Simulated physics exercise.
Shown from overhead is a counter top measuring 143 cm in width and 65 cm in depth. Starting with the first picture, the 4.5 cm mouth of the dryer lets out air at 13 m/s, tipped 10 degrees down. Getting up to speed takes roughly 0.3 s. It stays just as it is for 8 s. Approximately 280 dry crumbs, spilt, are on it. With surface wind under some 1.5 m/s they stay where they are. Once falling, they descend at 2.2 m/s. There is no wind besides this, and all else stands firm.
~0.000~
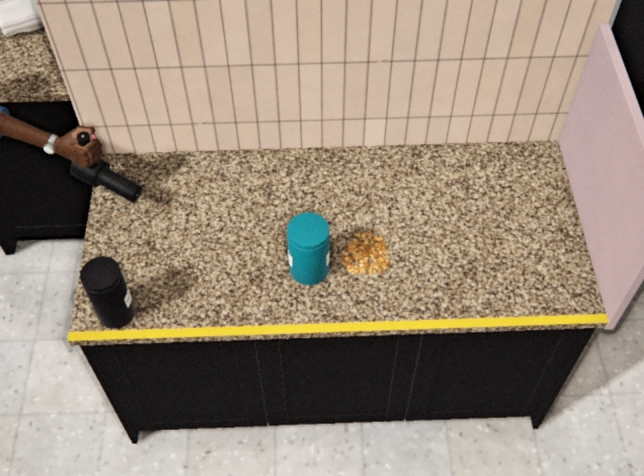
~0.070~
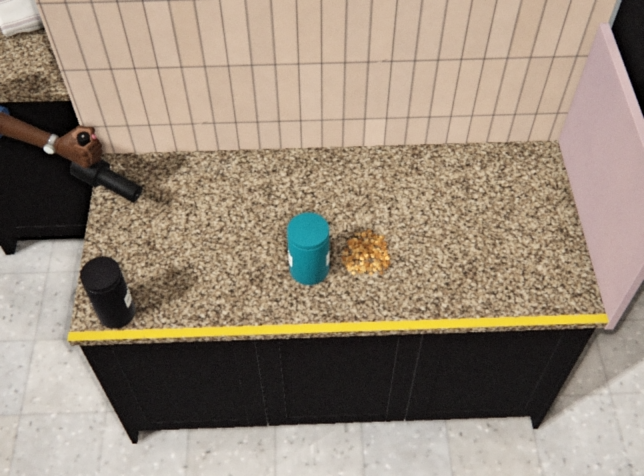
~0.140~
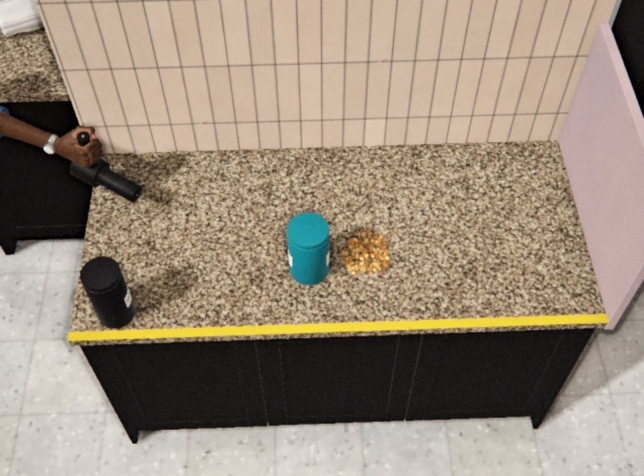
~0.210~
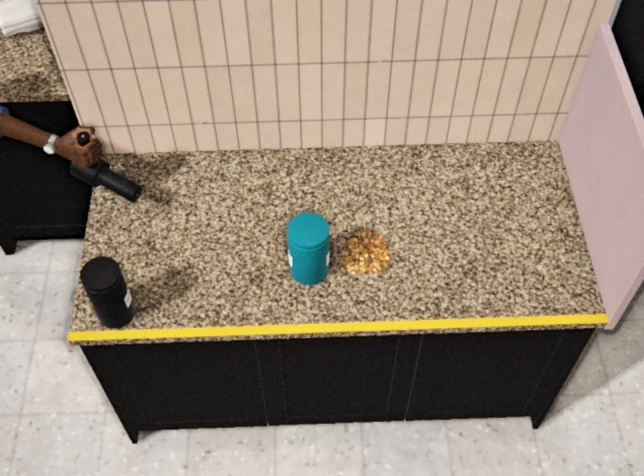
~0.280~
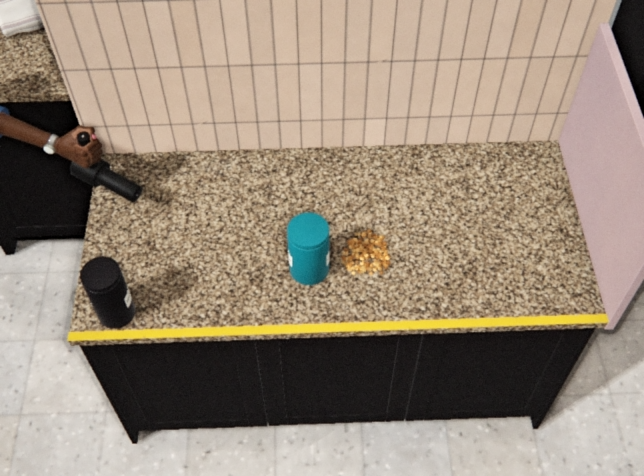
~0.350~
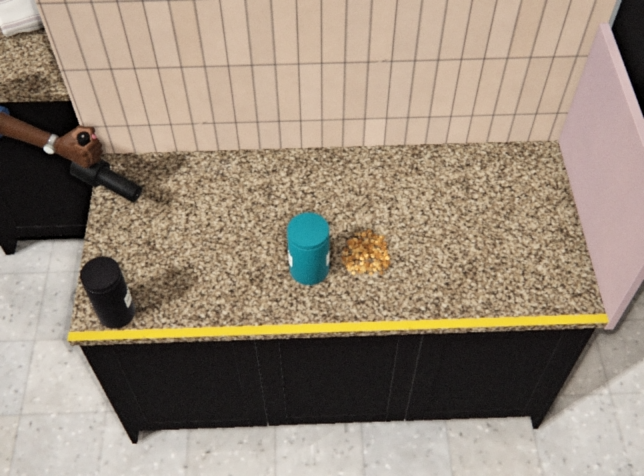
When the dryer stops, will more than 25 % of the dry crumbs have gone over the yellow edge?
No, within one in four.
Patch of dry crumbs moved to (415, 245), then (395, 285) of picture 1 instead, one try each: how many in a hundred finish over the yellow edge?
About 0 and 0 in a hundred, in that order.
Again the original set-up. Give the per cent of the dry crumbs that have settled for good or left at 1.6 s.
Estimated share: Close to 15 per cent.
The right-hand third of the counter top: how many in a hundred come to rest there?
Near 30 per cent at the end.
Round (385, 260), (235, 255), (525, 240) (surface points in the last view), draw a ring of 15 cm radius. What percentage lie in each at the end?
70 %, 0 %, 15 %.
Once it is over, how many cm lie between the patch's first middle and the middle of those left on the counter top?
That comes to some 5 centimetres.
After 1.6 s, 0 % are over the yellow edge; the middle of those still in play is near (372, 253); 16 % have settled or left.
After 2.6 s, 0 % are over the yellow edge; the middle of those still in play is near (375, 255); 20 % have settled or left.
After 4.4 s, 0 % are over the yellow edge; the middle of those still in play is near (375, 255); 25 % have settled or left.
After 8.0 s, at the end, 0 % are over the yellow edge; the middle of those still in play is near (376, 257).
